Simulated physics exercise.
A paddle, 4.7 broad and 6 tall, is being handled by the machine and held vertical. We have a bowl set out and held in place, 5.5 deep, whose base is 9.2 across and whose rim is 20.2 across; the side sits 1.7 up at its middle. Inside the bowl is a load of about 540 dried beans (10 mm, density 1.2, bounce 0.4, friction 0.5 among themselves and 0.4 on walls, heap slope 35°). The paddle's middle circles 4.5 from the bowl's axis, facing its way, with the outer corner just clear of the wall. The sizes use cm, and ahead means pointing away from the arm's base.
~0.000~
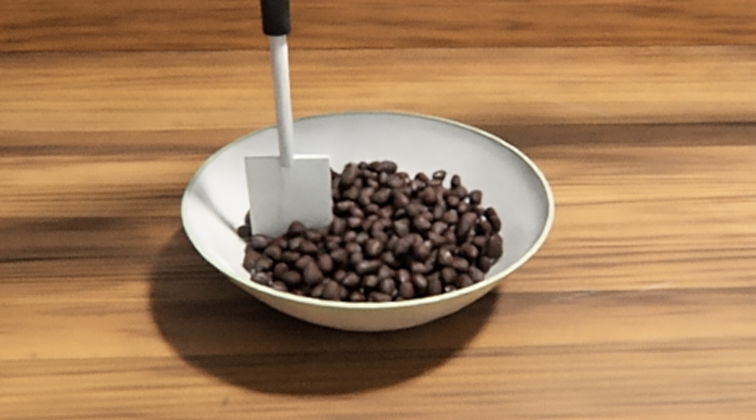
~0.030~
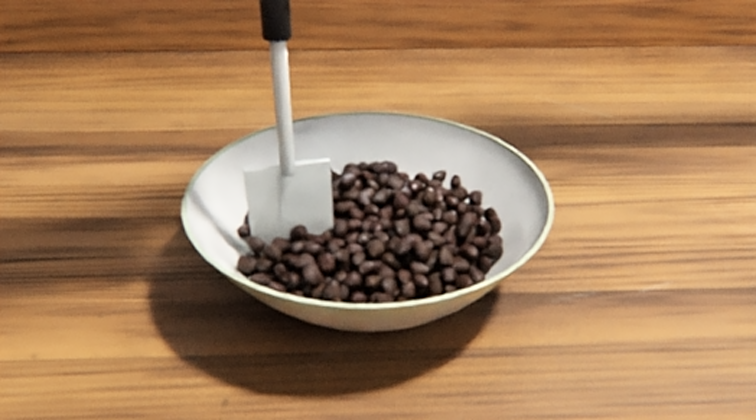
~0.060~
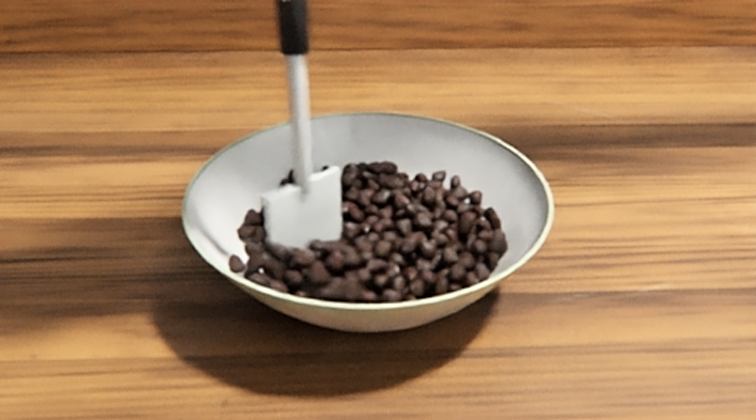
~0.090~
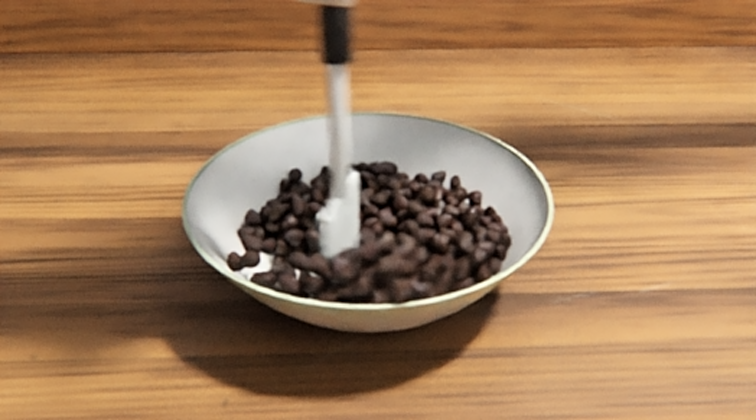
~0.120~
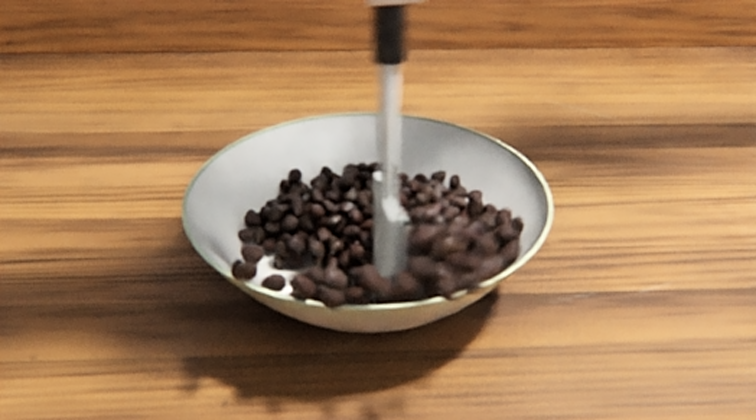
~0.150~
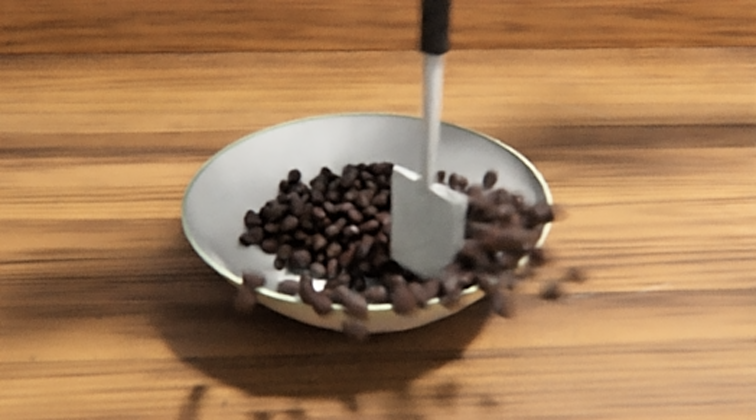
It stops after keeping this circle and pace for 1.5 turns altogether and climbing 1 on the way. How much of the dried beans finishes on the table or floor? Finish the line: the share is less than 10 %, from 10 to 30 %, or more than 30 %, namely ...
The share is more than 30 %.
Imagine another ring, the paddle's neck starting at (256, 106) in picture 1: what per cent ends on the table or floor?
Close to 10 in a hundred.
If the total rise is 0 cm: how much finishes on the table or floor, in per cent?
Result: Roughly 50 %.
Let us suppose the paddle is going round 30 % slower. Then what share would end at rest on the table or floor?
Then roughly 25 per cent.
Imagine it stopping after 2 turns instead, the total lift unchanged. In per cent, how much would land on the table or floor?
Then some 45 per cent.
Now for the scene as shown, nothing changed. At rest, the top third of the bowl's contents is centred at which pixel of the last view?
(397, 249).
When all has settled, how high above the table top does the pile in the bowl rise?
Height: Roughly 5.0 cm.
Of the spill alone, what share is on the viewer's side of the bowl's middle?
Some 40 per cent.
After 0.30 s, 287° round, highest piece 13 above the table; 411 in the bowl, 52 on the table or floor, 75 in flight or on the tool.
After 0.46 s, 82° round, highest piece 8 above the table; 330 in the bowl, 178 on the table or floor, 30 in flight or on the tool.
After 0.74 s, 180° round, highest piece 5 above the table; 314 in the bowl, 224 on the table or floor.
After 1.44 s, 180° round, highest piece 5 above the table; 314 in the bowl, 224 on the table or floor.
In the end, 314 in the bowl, 224 on the table or floor. That is 42 % on the table or floor.
